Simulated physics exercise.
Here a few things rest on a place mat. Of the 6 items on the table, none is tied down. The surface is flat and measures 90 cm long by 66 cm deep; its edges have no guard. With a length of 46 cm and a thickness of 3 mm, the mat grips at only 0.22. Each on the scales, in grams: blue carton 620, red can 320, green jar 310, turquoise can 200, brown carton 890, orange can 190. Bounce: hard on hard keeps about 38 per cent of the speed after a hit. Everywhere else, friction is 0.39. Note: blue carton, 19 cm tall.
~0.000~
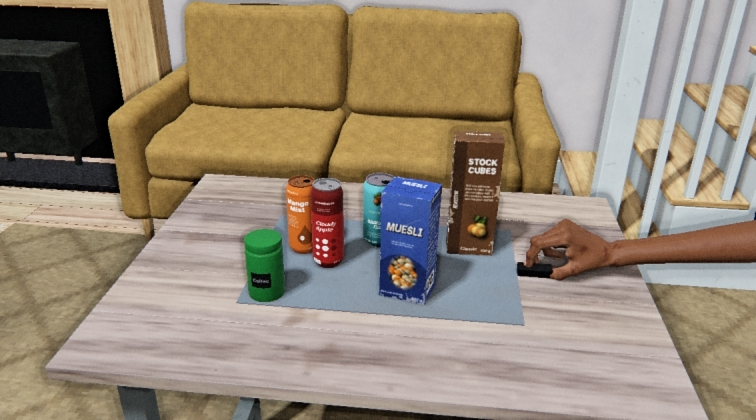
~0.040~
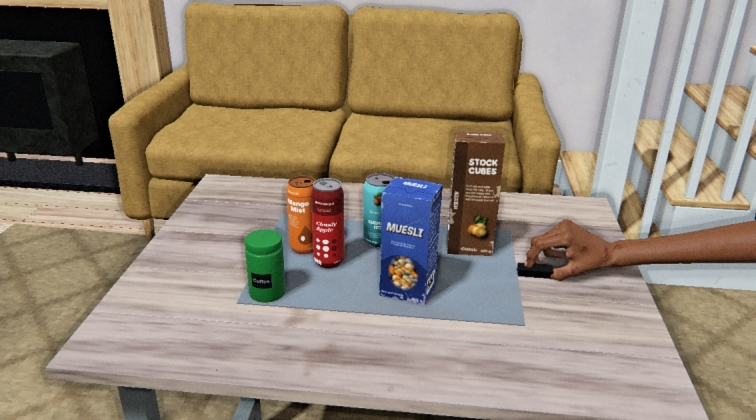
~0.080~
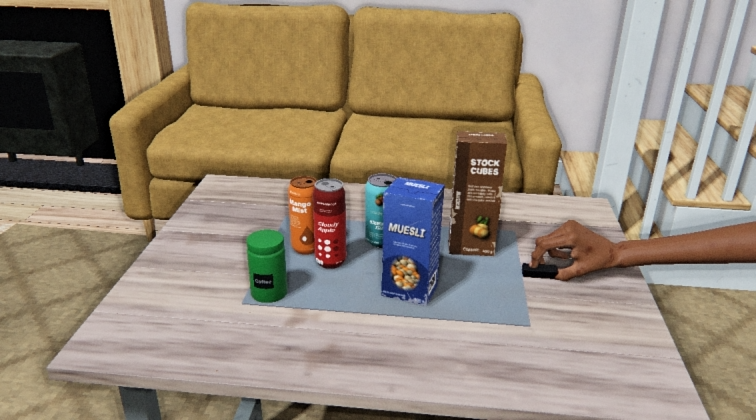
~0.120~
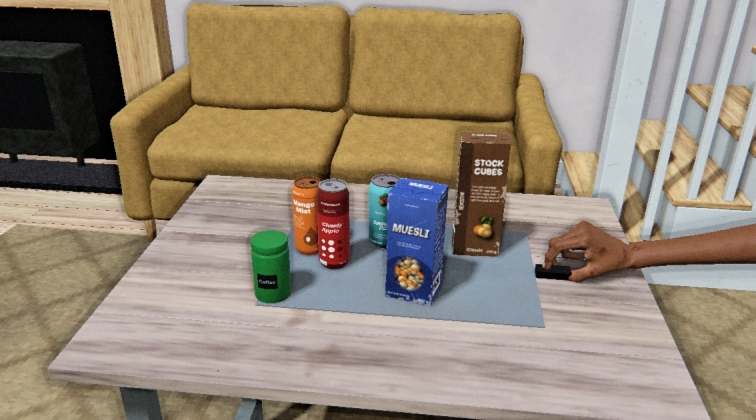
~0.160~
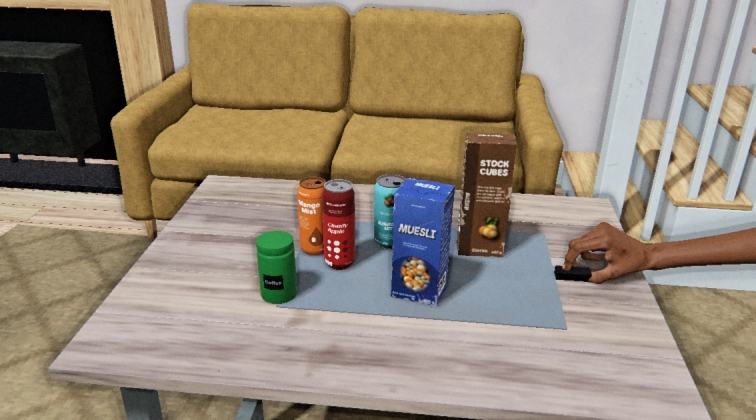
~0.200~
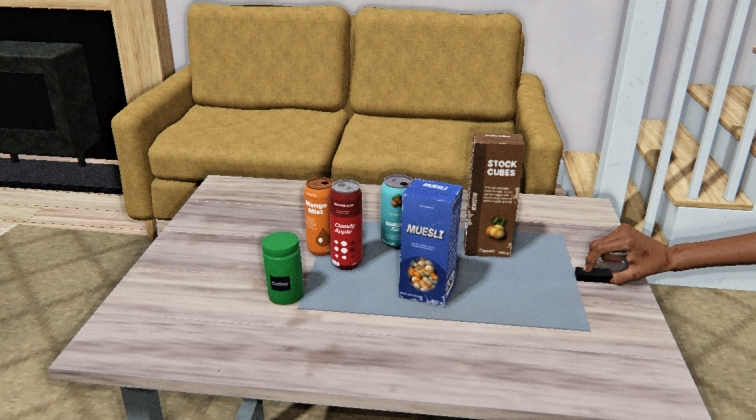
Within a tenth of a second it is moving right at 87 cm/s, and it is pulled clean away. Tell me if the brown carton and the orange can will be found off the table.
The brown carton is lost off the table; the orange can survives on the table.
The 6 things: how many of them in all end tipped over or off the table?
That makes 4.
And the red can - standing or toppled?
Well, the red can tumbles down.
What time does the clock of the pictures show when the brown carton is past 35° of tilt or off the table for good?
Near 0.6 s on the clock.
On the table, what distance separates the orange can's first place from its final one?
I'd say about 6 cm between start and finish.
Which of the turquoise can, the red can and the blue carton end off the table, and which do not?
When everything stops, the turquoise can is out of bounds, the red can is still in bounds, and the blue carton is out of bounds.
By 0.40 s, mat out by 27 cm; brown carton 14 cm from its spot near (557, 200); orange can tilted 10° near (347, 219); red can tilted 7°.
By 0.60 s, mat out by 44 cm; brown carton now off the table; orange can tilted 4° near (337, 219); red can tilted 15°.
By 0.90 s, mat out by 70 cm; blue carton and turquoise can now off the table; orange can 6 cm from its spot near (339, 219); red can on its side.
By 1.10 s, mat out by 85 cm; orange can 6 cm from its spot near (340, 220); red can on its side; green jar 3 cm from its spot.
When it is over (1.8 s), off the table, blue carton, turquoise can and brown carton; lying over on the table, red can; not toppled but over 6 cm from the start, orange can; green jar within 6 cm of the start. End places, in pixels of the last picture, orange can near (340, 220).
